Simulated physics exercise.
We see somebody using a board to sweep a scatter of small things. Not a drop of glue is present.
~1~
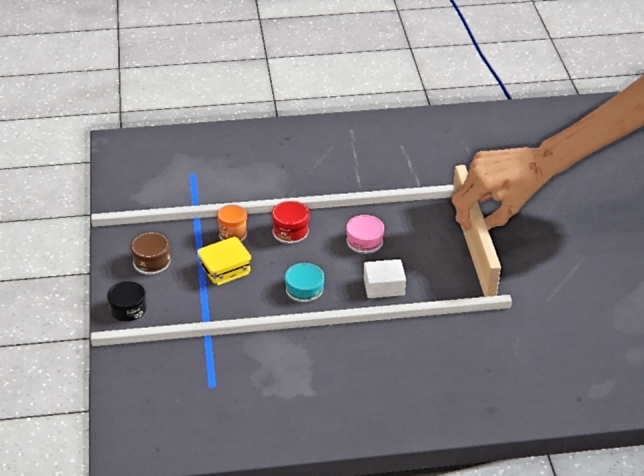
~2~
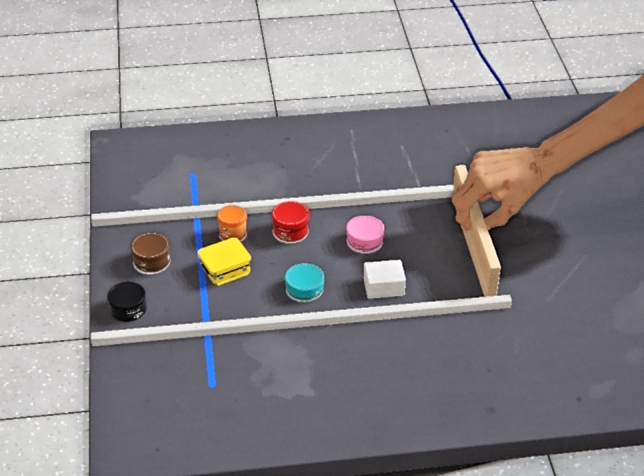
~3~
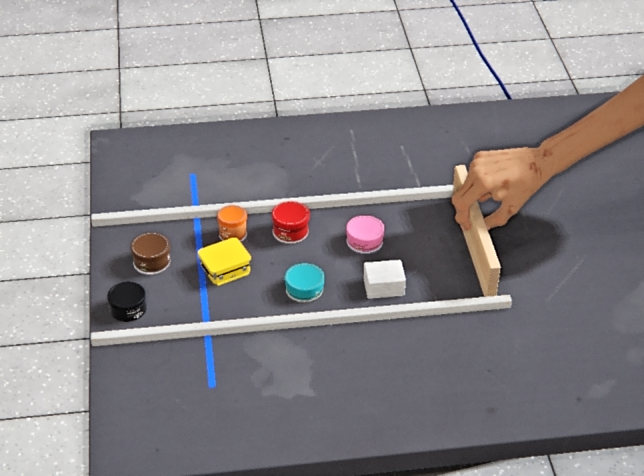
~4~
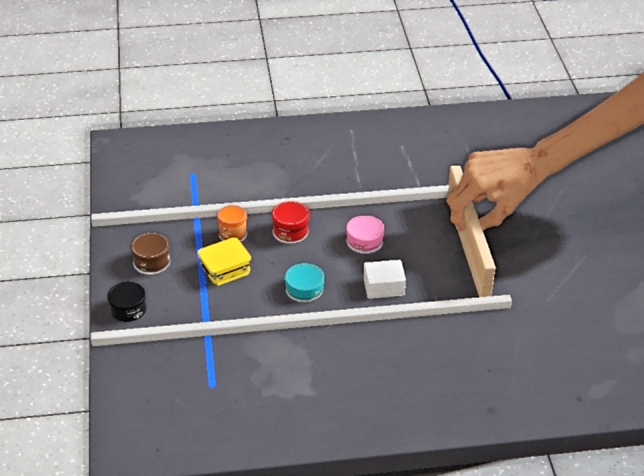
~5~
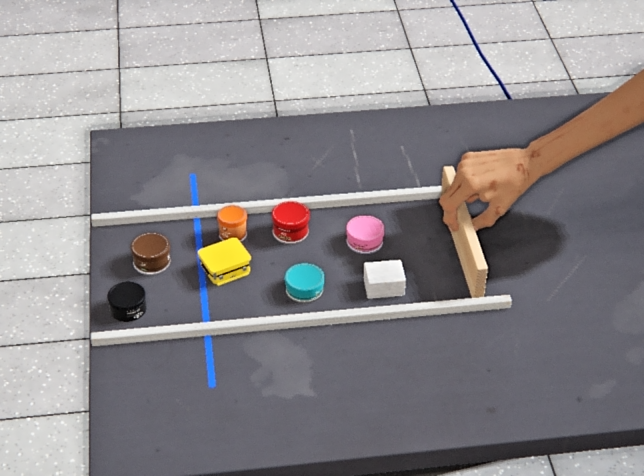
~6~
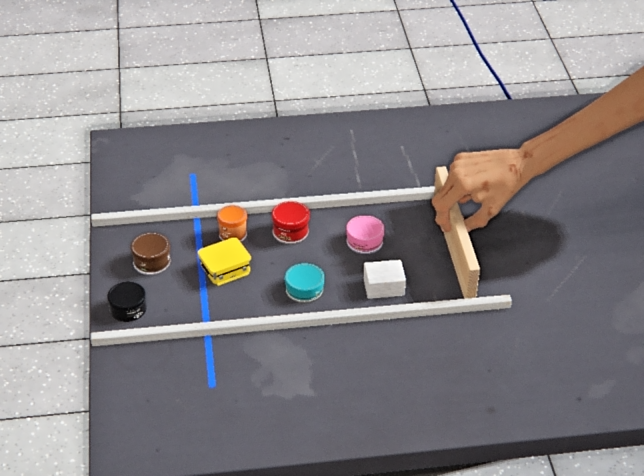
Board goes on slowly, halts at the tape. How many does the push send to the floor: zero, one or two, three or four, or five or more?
Nothing tumbles.
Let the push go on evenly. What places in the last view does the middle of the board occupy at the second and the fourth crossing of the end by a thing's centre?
At (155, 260) for the second, at (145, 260) for the fourth.
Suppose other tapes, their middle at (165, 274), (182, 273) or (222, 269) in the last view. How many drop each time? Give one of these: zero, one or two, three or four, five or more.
So, one after another, I'd give either one or two; none; none at all.
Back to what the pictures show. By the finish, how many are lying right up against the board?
3 of them.
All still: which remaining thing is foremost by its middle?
Closest in the end is the black tub.
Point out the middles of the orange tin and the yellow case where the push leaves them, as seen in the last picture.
One ends up near (148, 233) and the other near (154, 276).
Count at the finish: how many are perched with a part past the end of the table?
0.
Early on, none off yet; black tub at rest near (127, 302); brown pot at rest near (151, 254); yellow case at rest near (225, 263).
Finally, the number that fall off is zero.
